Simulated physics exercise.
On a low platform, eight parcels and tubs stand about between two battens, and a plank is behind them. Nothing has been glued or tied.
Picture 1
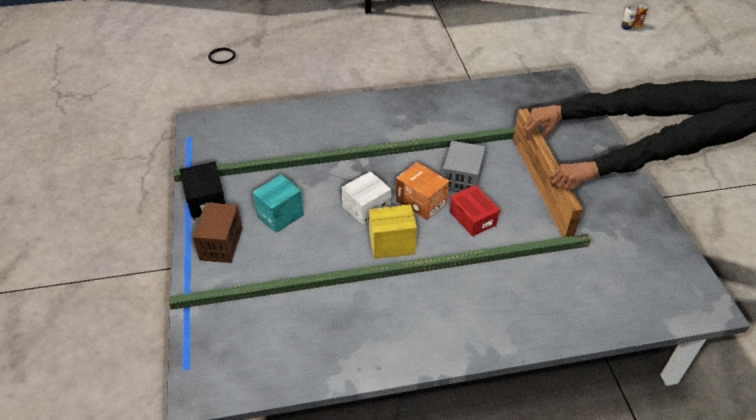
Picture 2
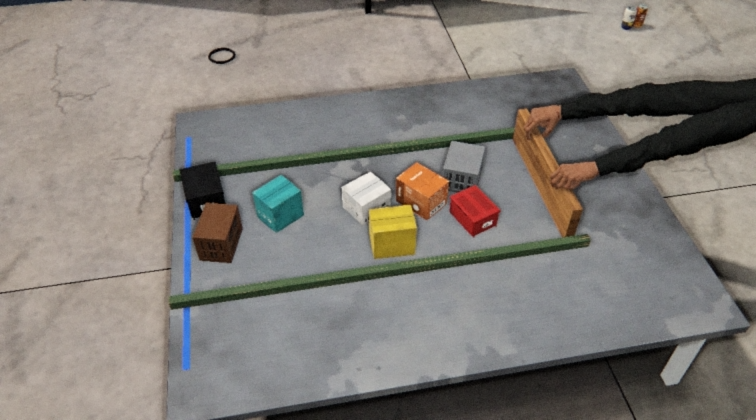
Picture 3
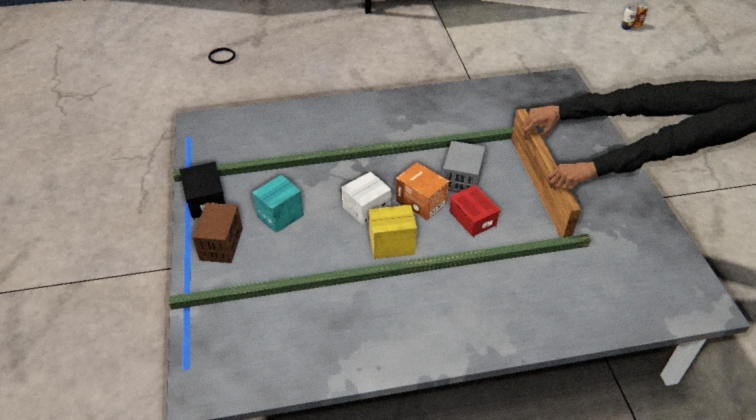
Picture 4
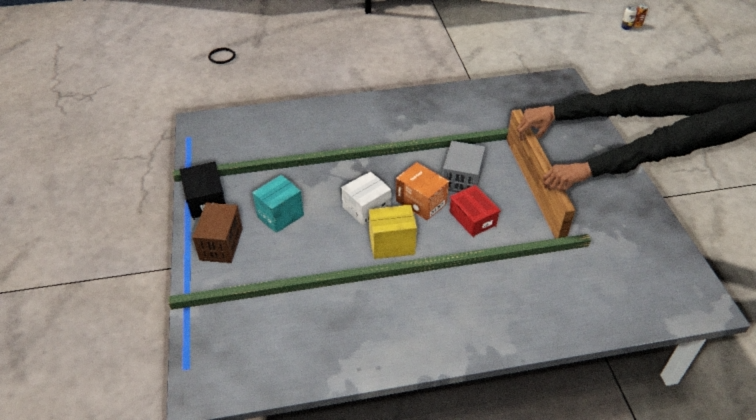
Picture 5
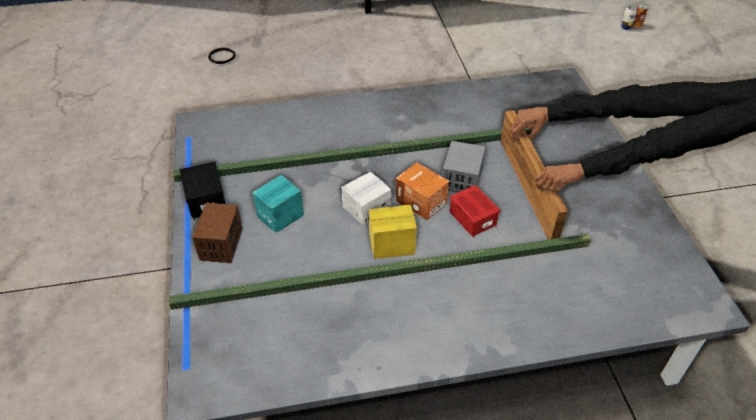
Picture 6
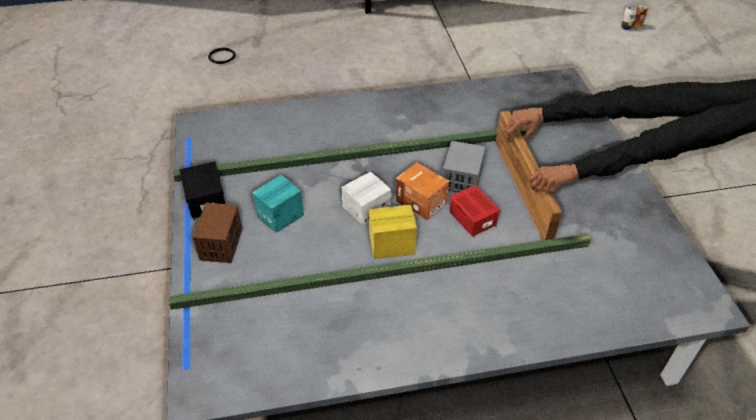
Wooden plank sliding slightly left between two green battens, pushed by two hands, while the coloured boxes ahead of it stay still.
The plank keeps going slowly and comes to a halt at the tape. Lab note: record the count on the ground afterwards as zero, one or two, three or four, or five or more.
Looks to me like the count going over is upwards of four.
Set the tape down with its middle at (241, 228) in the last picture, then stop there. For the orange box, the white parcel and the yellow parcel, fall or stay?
Note: Orange box stays up top / white parcel falls away / yellow parcel stays up top.
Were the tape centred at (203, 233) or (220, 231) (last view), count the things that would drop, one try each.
Result, try by try: 6, 6.
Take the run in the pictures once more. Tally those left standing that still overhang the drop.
Overhanging: 1.
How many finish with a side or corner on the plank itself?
Contact count: 1.
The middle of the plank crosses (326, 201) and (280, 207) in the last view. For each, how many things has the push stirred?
First 8, then 8.
Early on, none off yet; black tote at rest near (204, 191); brown crate at rest near (219, 233); turquoise parcel travelled a little near (261, 207).
Finally, the number that fall off is five or more; lost, grey crate, orange box, yellow parcel, white parcel, turquoise parcel, brown crate and black tote.
